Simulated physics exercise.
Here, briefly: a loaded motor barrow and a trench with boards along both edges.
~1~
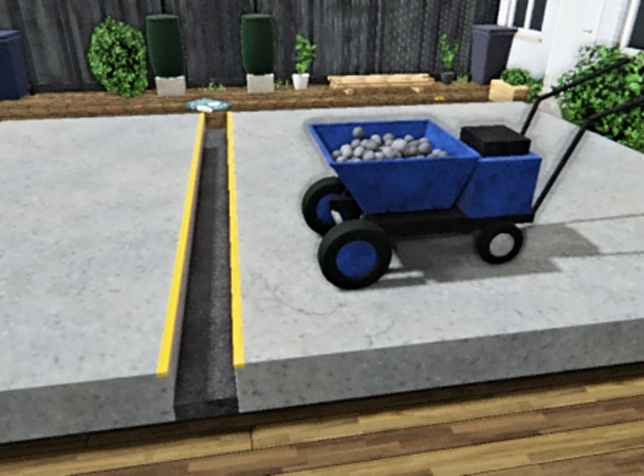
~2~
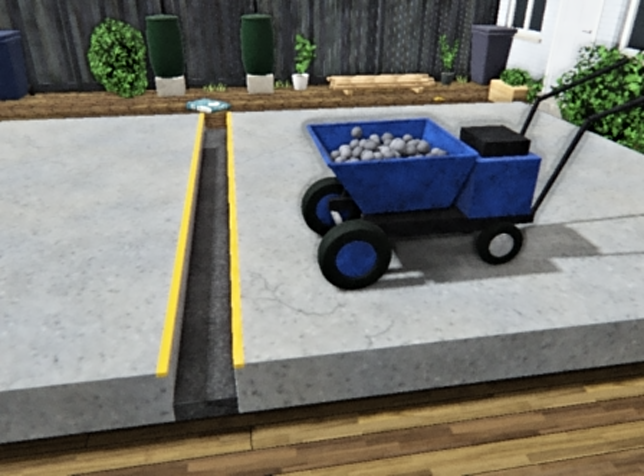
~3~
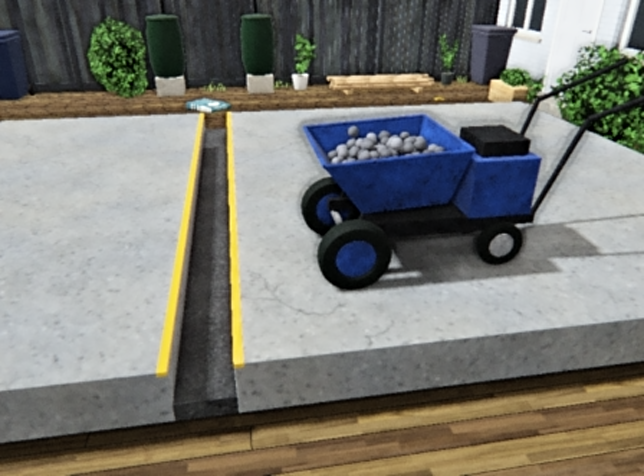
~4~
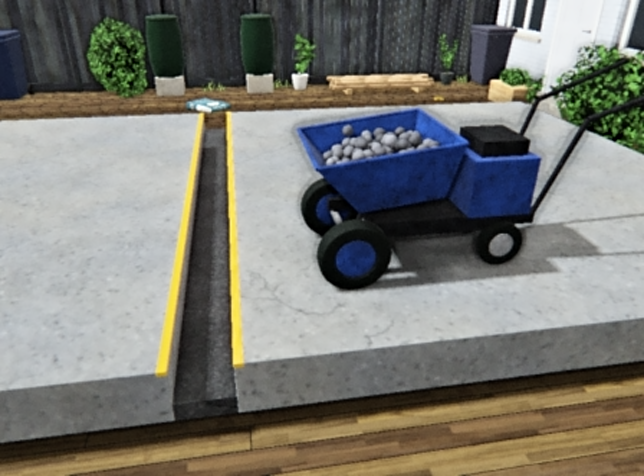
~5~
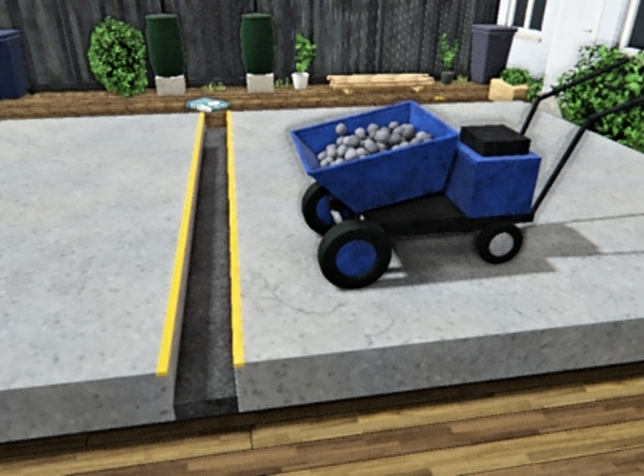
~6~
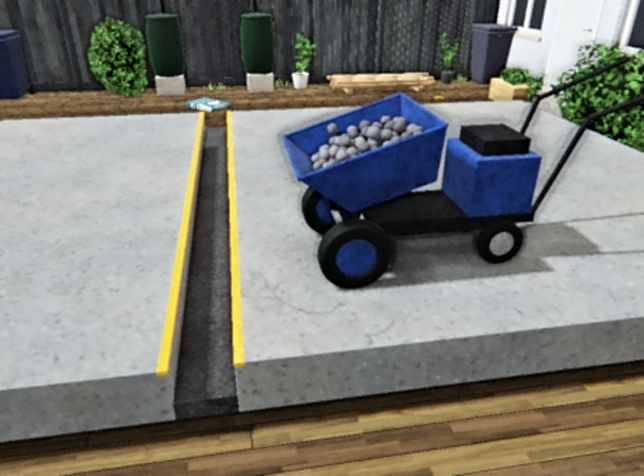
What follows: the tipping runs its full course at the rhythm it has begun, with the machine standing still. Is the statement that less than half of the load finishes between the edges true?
False.
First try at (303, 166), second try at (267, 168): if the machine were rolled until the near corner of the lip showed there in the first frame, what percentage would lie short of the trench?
0 % then 0 %.
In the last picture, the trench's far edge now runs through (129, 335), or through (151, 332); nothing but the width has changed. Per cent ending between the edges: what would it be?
100 % and 100 %, give or take.
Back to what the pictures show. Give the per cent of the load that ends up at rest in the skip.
Estimate: 0 %, roughly.
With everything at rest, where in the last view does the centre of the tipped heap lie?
I'd mark it at roughly (212, 282).
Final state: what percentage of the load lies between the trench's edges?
Some 90 per cent.
Soon, skip tipped steeply; all in the skip.
A while on, skip tipped right over; nearly all in the skip; a stray few short of the trench; a stray few in or heaped over the trench; a stray few falling.
Towards the end, skip tipped right over; about a quarter in the skip; a small part short of the trench; about two thirds in or heaped over the trench; a stray few beyond it.
Finally, skip tipped right over; a small part short of the trench; nearly all in or heaped over the trench; a stray few beyond it.
